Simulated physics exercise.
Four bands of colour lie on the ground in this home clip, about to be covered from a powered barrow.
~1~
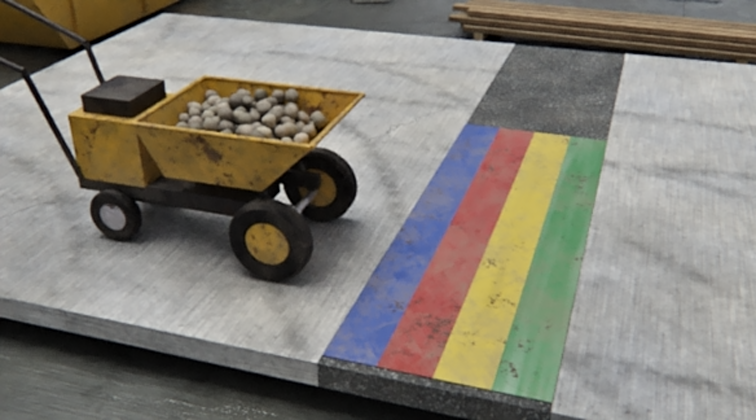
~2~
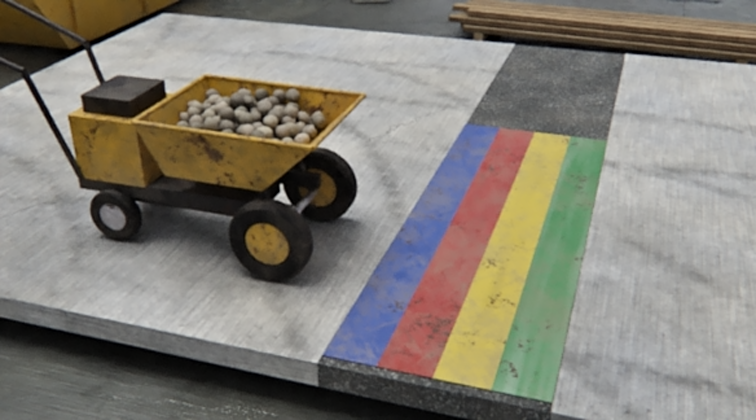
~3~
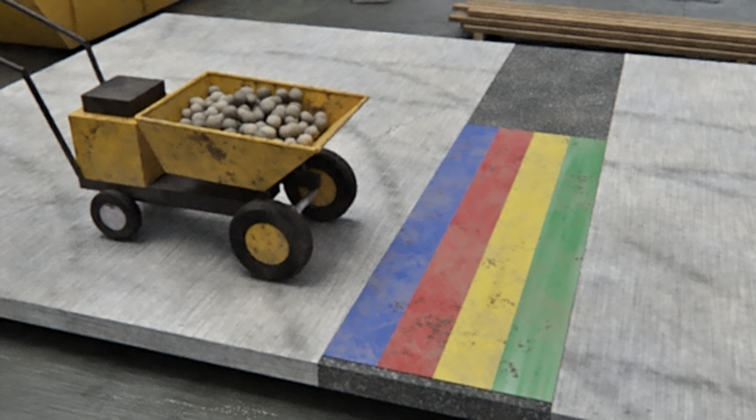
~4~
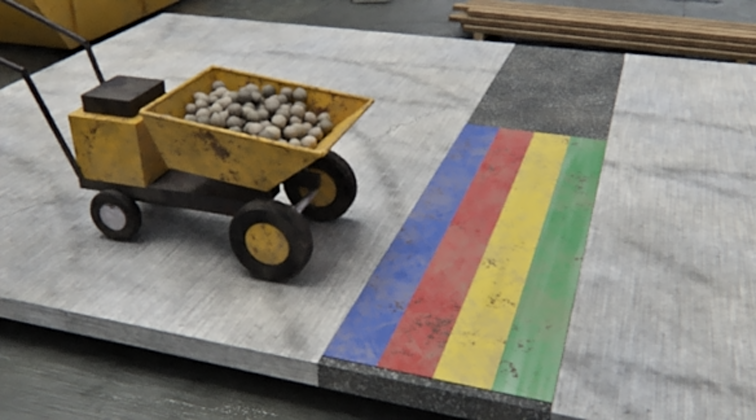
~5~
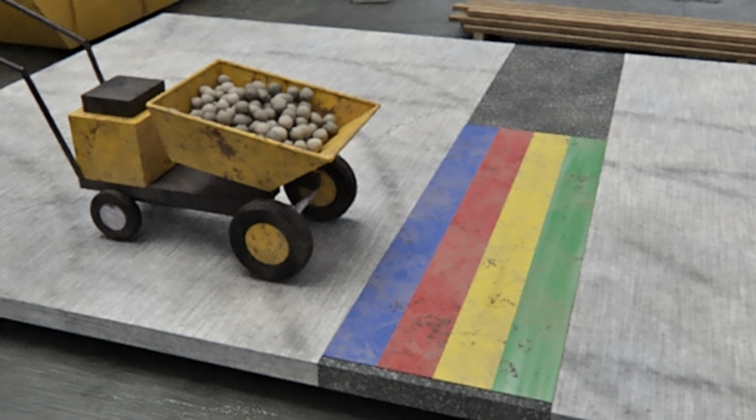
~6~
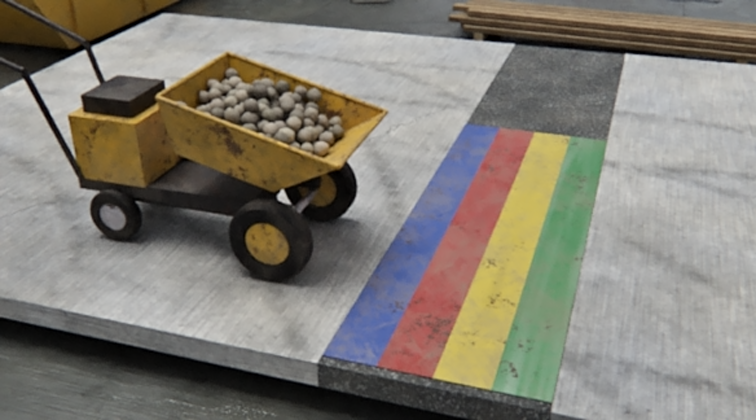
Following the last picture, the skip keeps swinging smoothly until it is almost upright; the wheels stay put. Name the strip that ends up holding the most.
Red.
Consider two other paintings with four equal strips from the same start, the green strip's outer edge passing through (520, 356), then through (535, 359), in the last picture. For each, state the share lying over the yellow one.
The first gives 20 %, the second 20 %.
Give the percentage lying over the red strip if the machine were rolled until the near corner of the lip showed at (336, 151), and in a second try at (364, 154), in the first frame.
Estimates, in order: 30 % then 10 %.
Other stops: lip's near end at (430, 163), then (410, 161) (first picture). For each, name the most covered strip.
The green one at the first place, then that green strip at the second.
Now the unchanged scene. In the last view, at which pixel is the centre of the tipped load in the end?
Once nothing moves, the middle sits near (472, 270).
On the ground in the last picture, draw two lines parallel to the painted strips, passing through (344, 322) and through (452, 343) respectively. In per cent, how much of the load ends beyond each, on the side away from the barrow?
Estimate, first then second: 80 %, 40 %.
Just after the last frame, skip tipped steeply; every one in the skip.
A moment on, skip tipped right over; roughly two thirds in the skip; about a tenth over the blue strip; roughly a quarter over the red strip; just a few falling.
Further on, skip tipped right over; roughly a quarter in the skip; about a tenth over the blue strip; roughly a third over the red strip; roughly a quarter over the yellow strip; about a tenth over the green strip; about a tenth off the paint.
When it is over, skip tipped right over; roughly a quarter in the skip; about a tenth over the blue strip; roughly a quarter over the red strip; roughly a quarter over the yellow strip; about a tenth over the green strip; about a tenth off the paint.
